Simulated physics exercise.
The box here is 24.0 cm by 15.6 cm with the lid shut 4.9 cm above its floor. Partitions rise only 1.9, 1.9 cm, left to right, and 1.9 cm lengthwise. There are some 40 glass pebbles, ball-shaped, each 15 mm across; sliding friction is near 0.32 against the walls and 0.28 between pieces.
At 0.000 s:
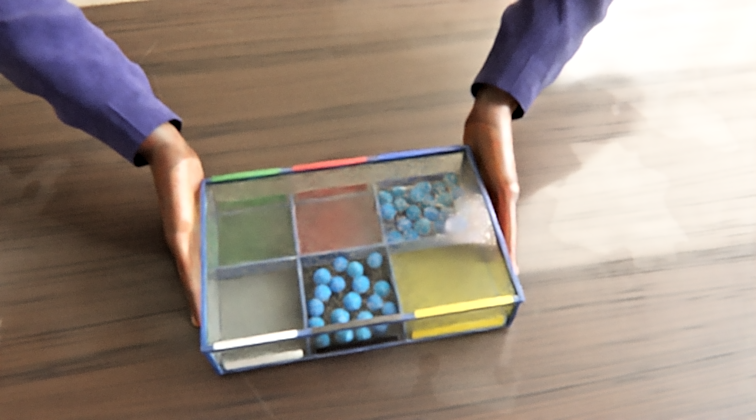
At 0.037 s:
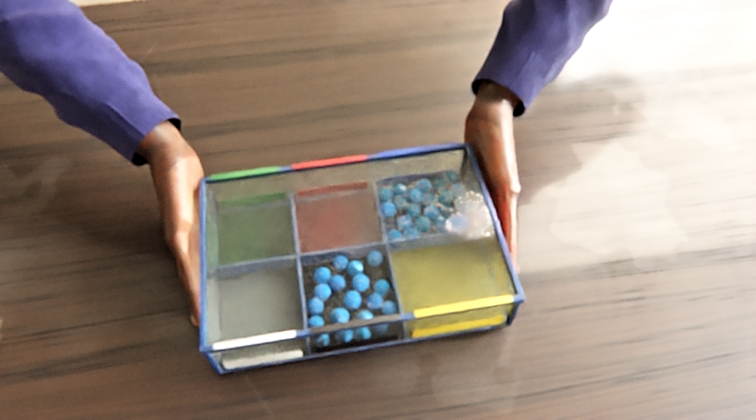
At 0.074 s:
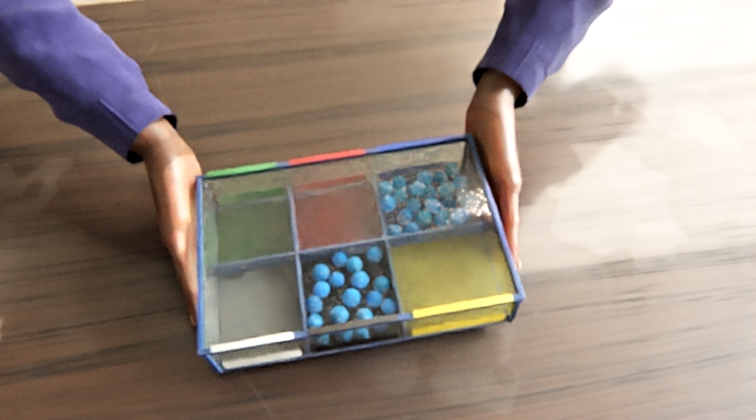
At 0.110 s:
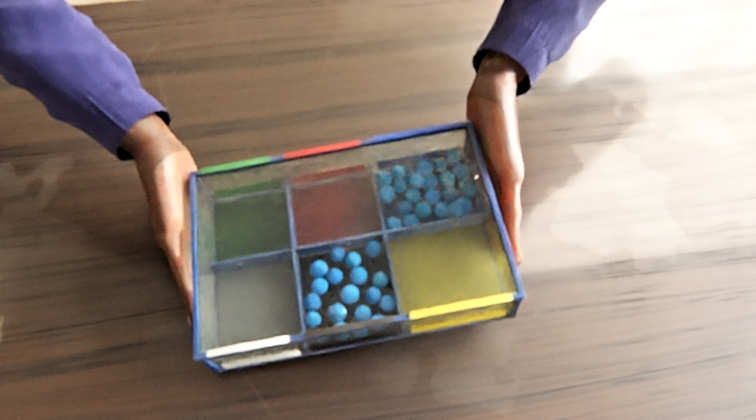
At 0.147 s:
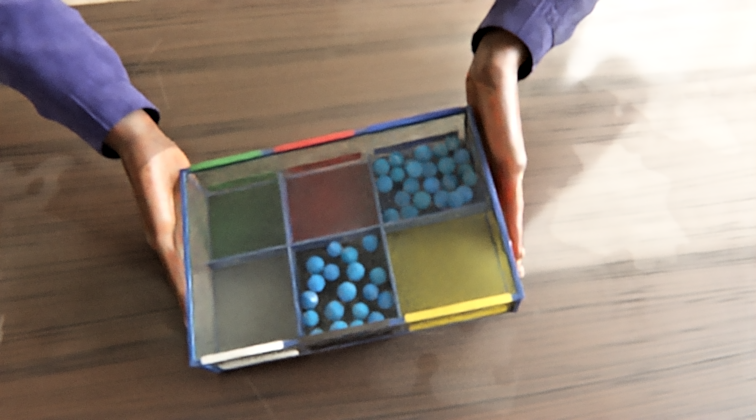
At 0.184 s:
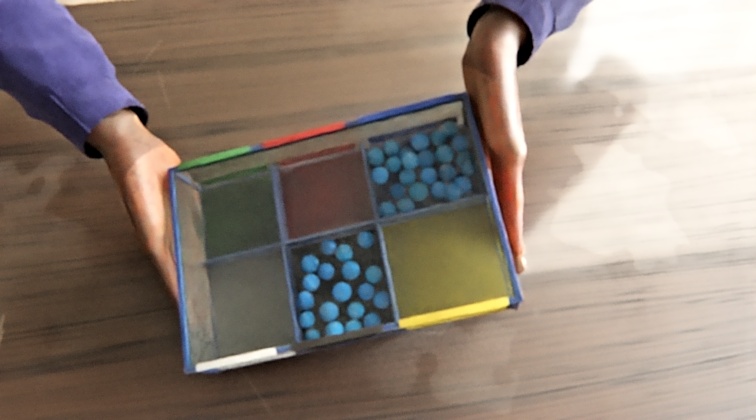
Two hands in purple sleeves held a clear-topped box with six coloured compartments, two of them holding blue balls, above a wooden table, then tilted it gradually, with its left front corner lowest.
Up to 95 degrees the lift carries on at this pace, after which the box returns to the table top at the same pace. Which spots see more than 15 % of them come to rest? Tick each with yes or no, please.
Red - no; blue - no; green - no; yellow - no; white - yes; black - yes.
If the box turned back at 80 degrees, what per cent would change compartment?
60 percent.
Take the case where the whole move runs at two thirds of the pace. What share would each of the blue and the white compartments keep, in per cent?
You'd end up with blue at 0 percent and white at 65 percent.
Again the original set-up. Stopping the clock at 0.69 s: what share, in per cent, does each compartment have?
You'd find red at 5, blue at 30, green at 0, yellow at 15, white at 0 and black at 50 per cent.
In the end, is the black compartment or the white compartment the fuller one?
The white one.
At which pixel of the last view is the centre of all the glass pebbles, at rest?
Once everything settles, the centre is around (293, 317).
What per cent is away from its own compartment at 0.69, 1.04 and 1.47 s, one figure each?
First 30, next 85, last 90.
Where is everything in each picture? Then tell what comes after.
In the first frame, box tilt 0 degrees, front corners at (207, 347) and (518, 297); blue 55 %, black 45 %.
In the second frame, box tilt 1 degrees, front corners at (206, 347) and (518, 297).
In the third frame, box tilt 4 degrees, front corners at (204, 350) and (518, 295), lowest corner left front.
In the fourth frame, box tilt 9 degrees, front corners at (200, 354) and (519, 294), lowest corner left front.
In the fifth frame, box tilt 15 degrees, front corners at (195, 360) and (518, 294), lowest corner left front.
In the sixth frame, box tilt 22 degrees, front corners at (191, 367) and (516, 297), lowest corner left front; blue 55 %, black 45 %. Its pace works out near 175 degrees a second.
After 0.69 s, tilt 94 degrees; red 5 %, blue 30 %, yellow 15 %, black 50 %.
After 1.04 s, tilt 39 degrees; blue 5 %, white 60 %, black 35 %.
After 1.47 s, tilt 0 degrees; white 60 %, black 35 %.
By 2.1 s all is still; red 0 %, blue 0 %, green 0 %, yellow 0 %, white 60 %, black 35 %.
